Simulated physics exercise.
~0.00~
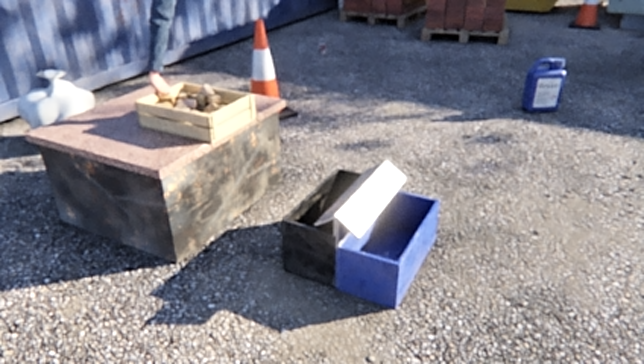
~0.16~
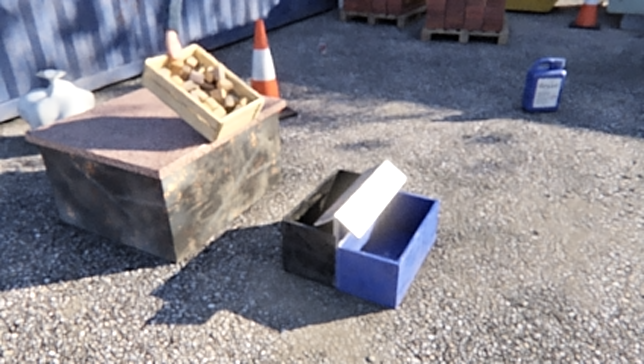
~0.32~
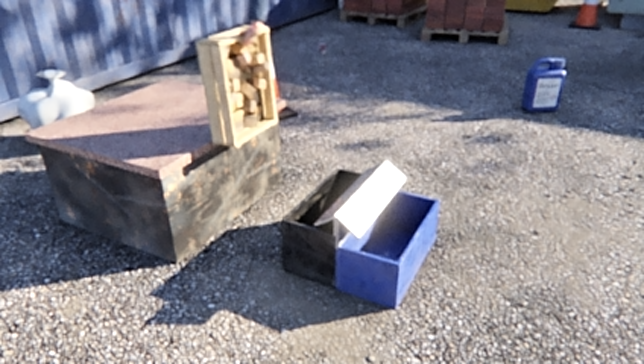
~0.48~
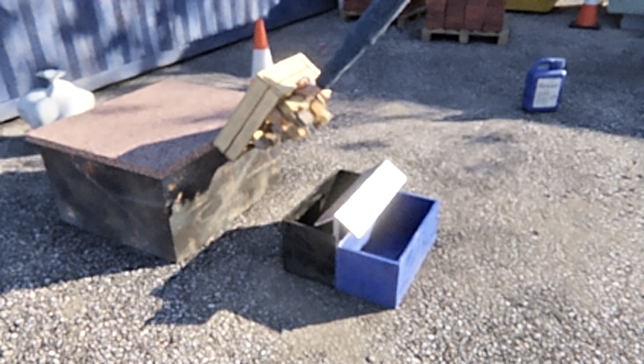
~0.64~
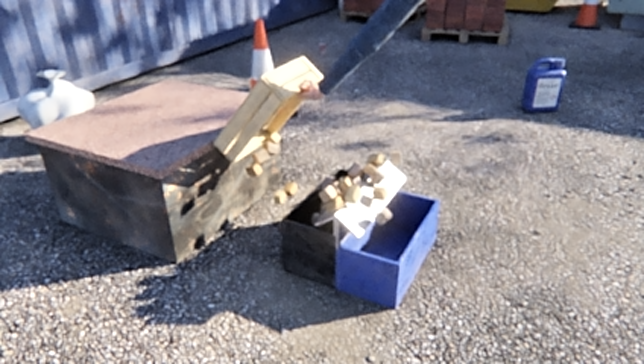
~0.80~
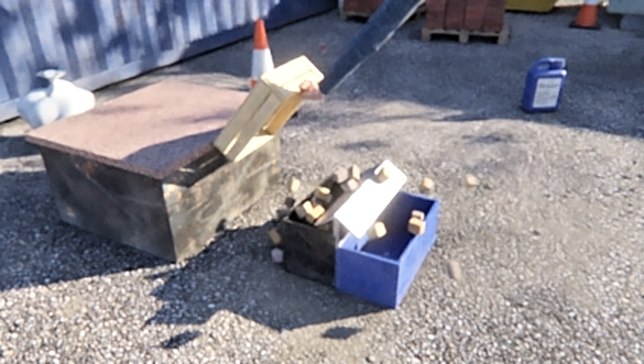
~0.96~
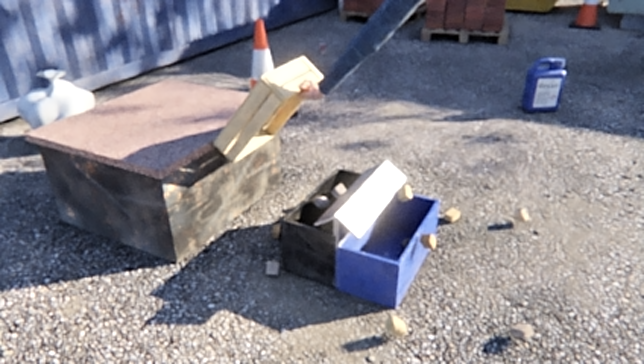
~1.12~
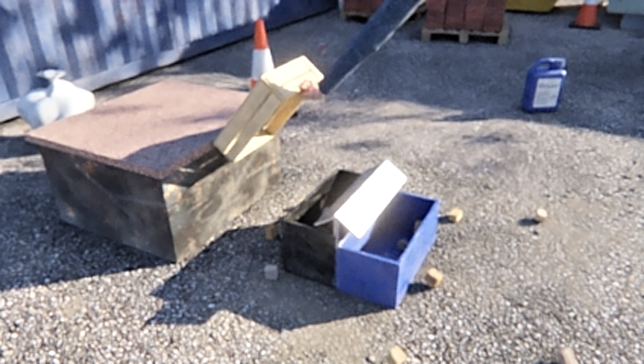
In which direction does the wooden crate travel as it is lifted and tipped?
The wooden crate moves to the right, ending up tipped over the edge of the bench on the side facing the tubs.
Dark-sleeved arm tipping a wooden crate over a bench edge, spilling wood offcuts into black and blue tubs and across gravel.
